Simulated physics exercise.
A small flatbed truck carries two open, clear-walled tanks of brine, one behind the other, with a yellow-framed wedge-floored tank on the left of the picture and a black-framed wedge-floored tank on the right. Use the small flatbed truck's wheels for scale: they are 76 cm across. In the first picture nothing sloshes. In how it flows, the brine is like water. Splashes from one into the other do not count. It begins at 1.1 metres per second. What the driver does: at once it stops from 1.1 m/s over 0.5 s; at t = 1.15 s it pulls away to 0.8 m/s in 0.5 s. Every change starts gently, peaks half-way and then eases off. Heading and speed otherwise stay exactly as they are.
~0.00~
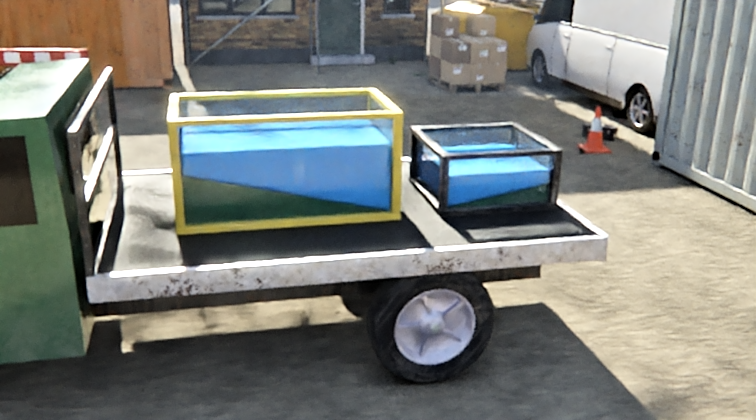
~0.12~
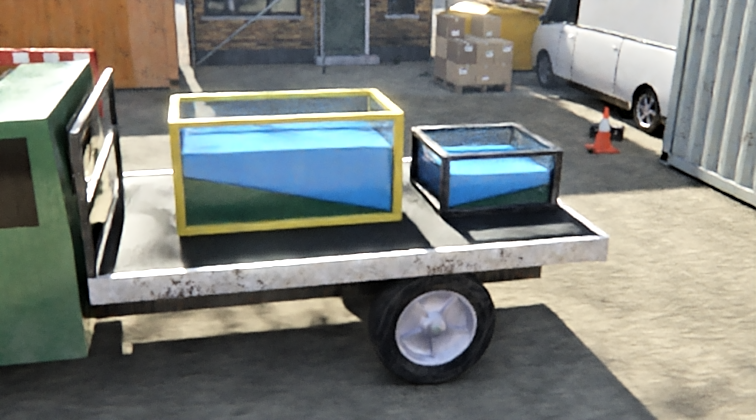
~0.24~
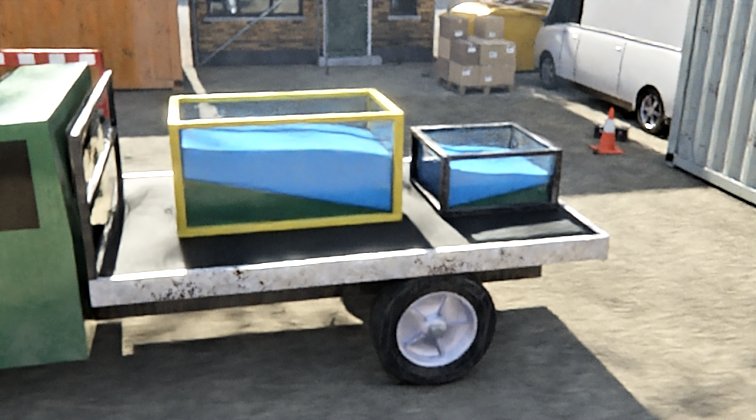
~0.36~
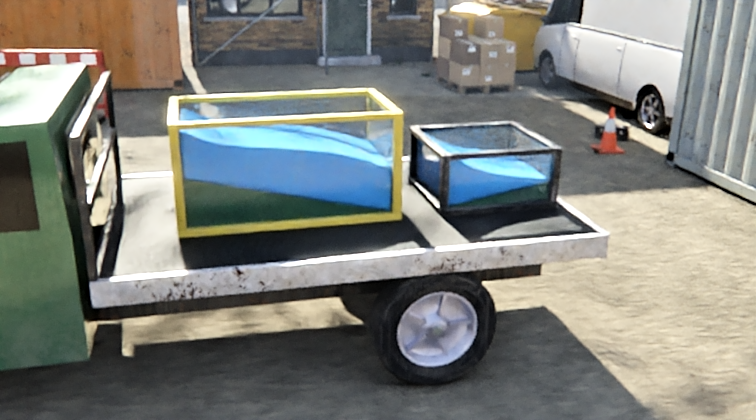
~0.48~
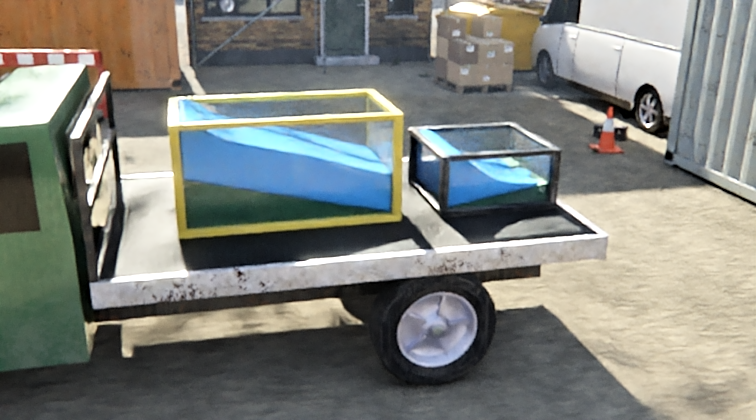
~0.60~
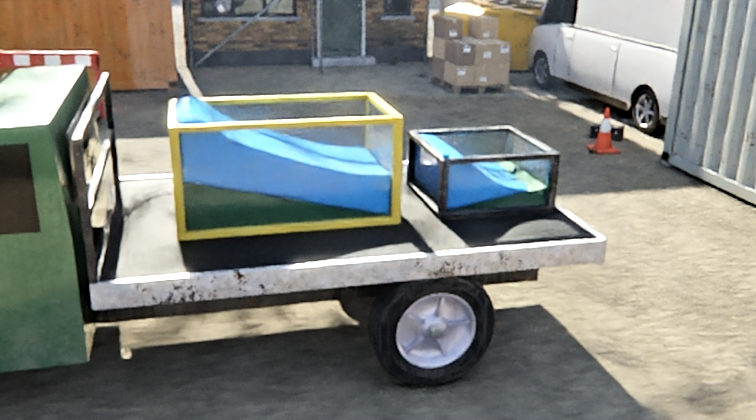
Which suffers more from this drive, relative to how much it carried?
The bigger fraction goes from the left-hand one.
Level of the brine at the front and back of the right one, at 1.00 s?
I'd say some 18 centimetres in front and some 32 centimetres behind.
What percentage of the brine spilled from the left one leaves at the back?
About 40 per cent.
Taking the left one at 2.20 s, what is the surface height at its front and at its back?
At the front 62 cm, at the back 36 cm.
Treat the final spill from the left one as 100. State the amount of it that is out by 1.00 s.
By that time, around 10 percent of it is out.
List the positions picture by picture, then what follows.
Left tank, front level (193, 148), back level (378, 141); right tank, front level (455, 170), back level (535, 166); the front is on the left, levels are read along the near walls, in the first frame.
Left tank, front level (194, 150), back level (378, 142); right tank, front level (455, 171), back level (535, 166), in the second frame.
Left tank, front level (193, 143), back level (378, 153); right tank, front level (455, 165), back level (535, 171), in the third frame.
Left tank, front level (192, 132), back level (378, 162); right tank, back level (534, 174), in the fourth frame.
Left tank, front level (191, 116); right tank, front level (455, 148), back level (533, 179), in the fifth frame.
Left tank, front level (191, 110); right tank, front level (454, 154), in the sixth frame.
After 1.00 s the left one has lost nothing (front 48 cm, back 40 cm); the right one has lost 1 per cent, over the front (front 17 cm, back 31 cm).
After 1.60 s the left one has lost 1 per cent, over the front (front 30 cm, back 63 cm); the right one has lost 2 per cent, over the back and the front (front 14 cm, back 26 cm).
After 2.20 s the left one has lost 4 per cent, over the back, a little elsewhere (front 62 cm, back 37 cm); the right one has lost 2 per cent, mostly over the back, some over the front (front 24 cm, back 17 cm).
After 4.64 s the left one has lost 7 per cent, over the front and the back, a little elsewhere; the right one has lost 2 per cent, mostly over the back, some over the front.
